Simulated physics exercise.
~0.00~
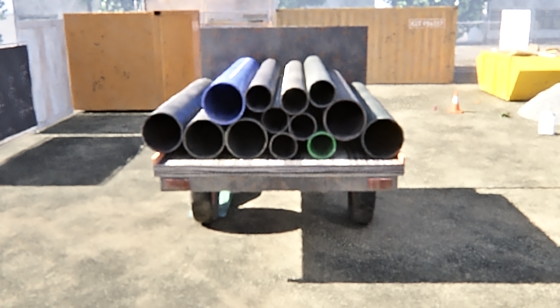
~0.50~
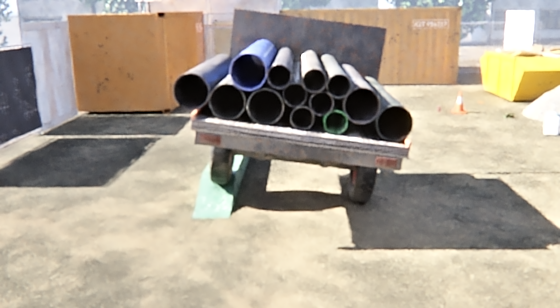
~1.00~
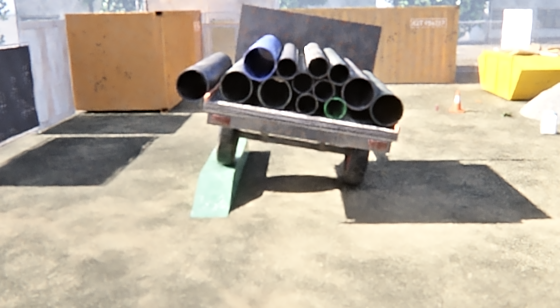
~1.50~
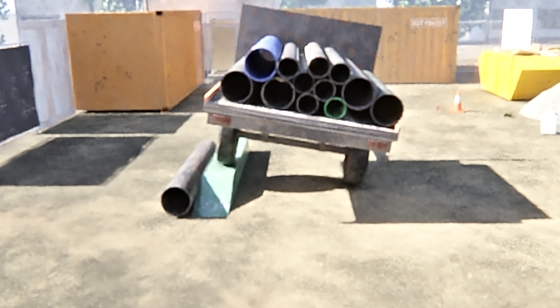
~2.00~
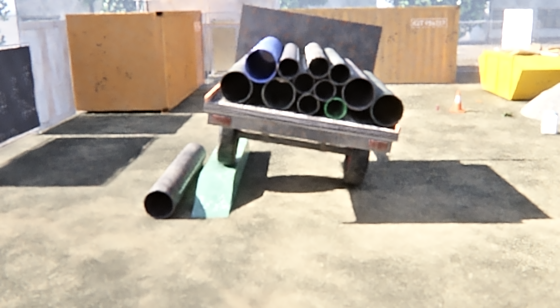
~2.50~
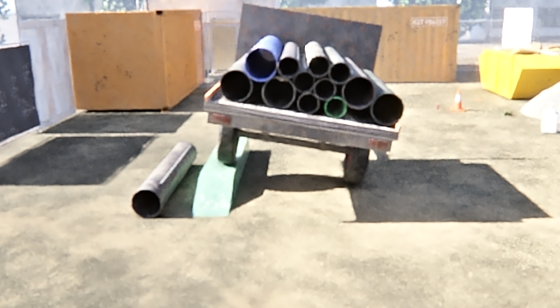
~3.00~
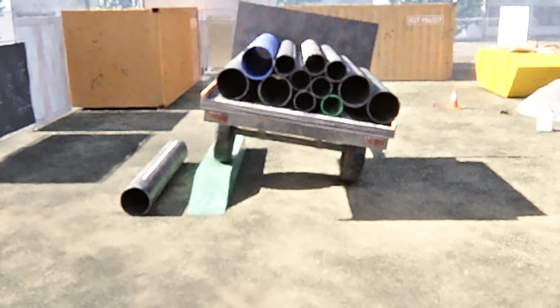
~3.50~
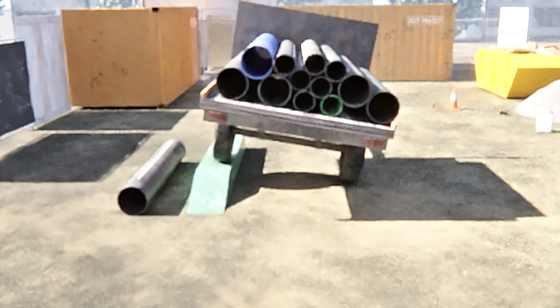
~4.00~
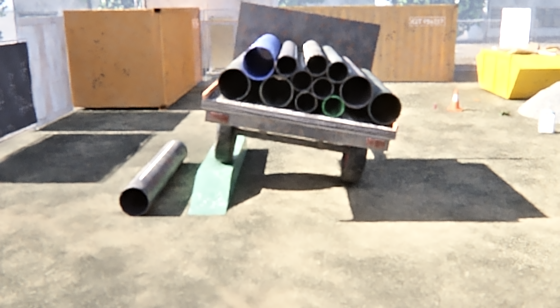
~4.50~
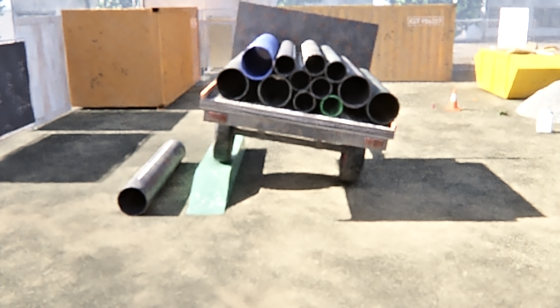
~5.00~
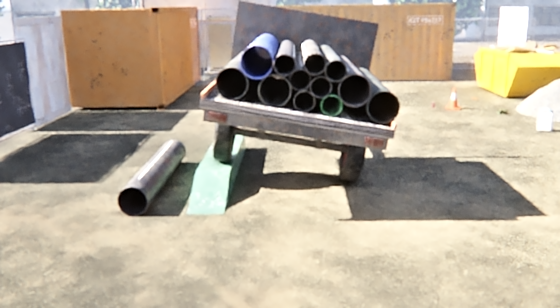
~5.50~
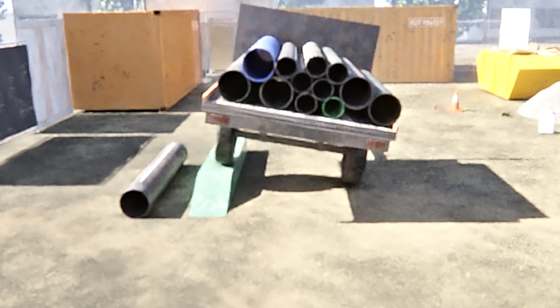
In the video, a flat trailer stacked with pipes, one blue and one green among them, tilts as its left wheel climbs a green ramp-like slab; a dark pipe rolls off the left side and settles on the ground, while the blue and green pipes stay aboard.
